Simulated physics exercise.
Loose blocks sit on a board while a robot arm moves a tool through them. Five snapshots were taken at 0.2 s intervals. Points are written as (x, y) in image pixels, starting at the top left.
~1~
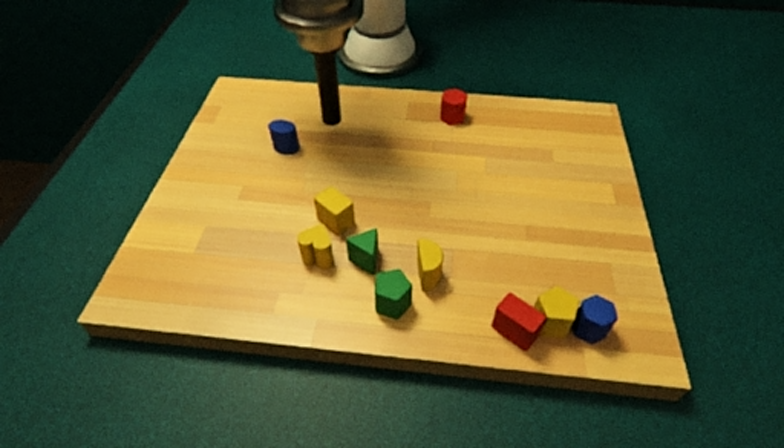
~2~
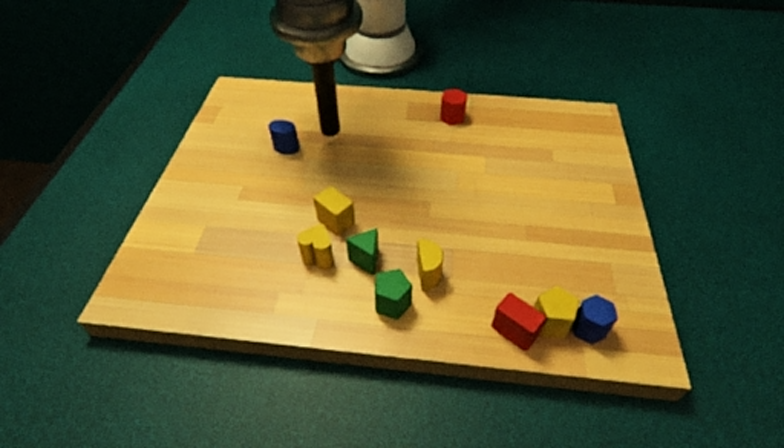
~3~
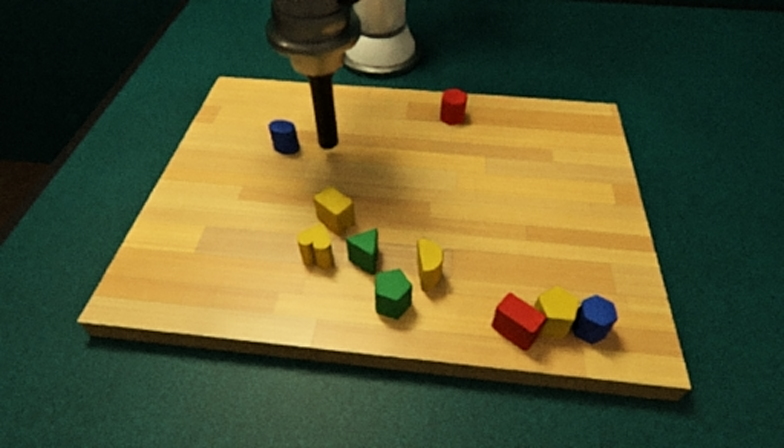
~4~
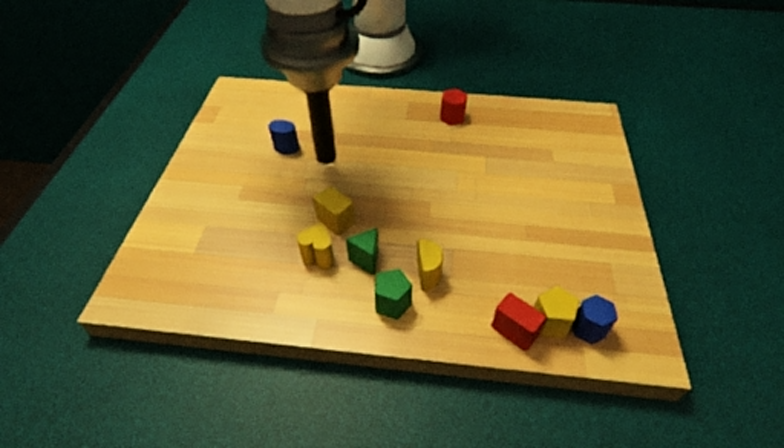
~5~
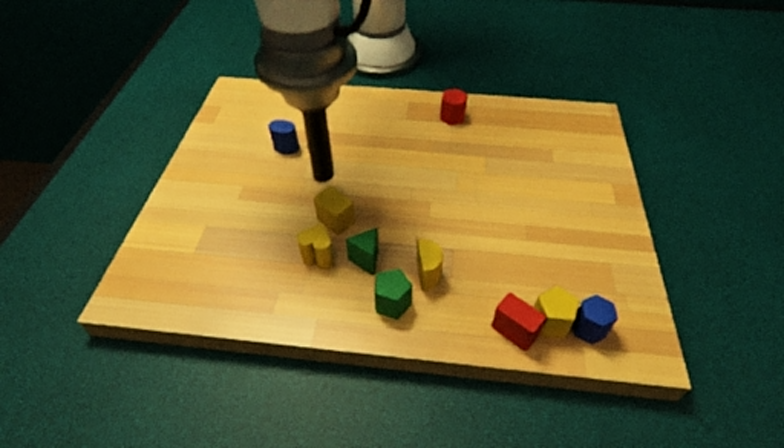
We see colored blocks scattered on a wooden board as a robot arm moves its dark rod steadily toward the viewer and slightly left, nearing a yellow block behind the green ones, while all the blocks stay still.
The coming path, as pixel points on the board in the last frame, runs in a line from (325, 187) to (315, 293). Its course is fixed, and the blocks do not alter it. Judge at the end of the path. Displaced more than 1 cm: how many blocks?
Expect two.
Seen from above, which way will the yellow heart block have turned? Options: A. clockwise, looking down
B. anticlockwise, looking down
My answer is option A.
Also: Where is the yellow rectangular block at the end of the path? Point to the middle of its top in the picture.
My prediction: (347, 225).
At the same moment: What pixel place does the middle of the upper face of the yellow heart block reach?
When the path ends, it will be at (305, 296).
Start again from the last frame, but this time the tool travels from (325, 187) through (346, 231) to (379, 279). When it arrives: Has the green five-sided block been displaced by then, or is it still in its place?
The push reaches it.
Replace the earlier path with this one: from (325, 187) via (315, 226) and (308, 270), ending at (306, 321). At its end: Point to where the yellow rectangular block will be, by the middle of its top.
By then it is at (339, 212).
On the path given first. One third of the way, tool at (321, 208); yellow rectangular block at (339, 213).
Two thirds of the way, tool at (317, 244); yellow heart block at (312, 254), turned 30° clockwise; yellow rectangular block at (347, 225), turned 40° anticlockwise; green three-sided block at (368, 243).
At the end, tool at (312, 283); yellow heart block at (305, 296), turned 35° clockwise; yellow rectangular block at (347, 225), turned 40° anticlockwise; green three-sided block at (368, 243); green five-sided block not moved.
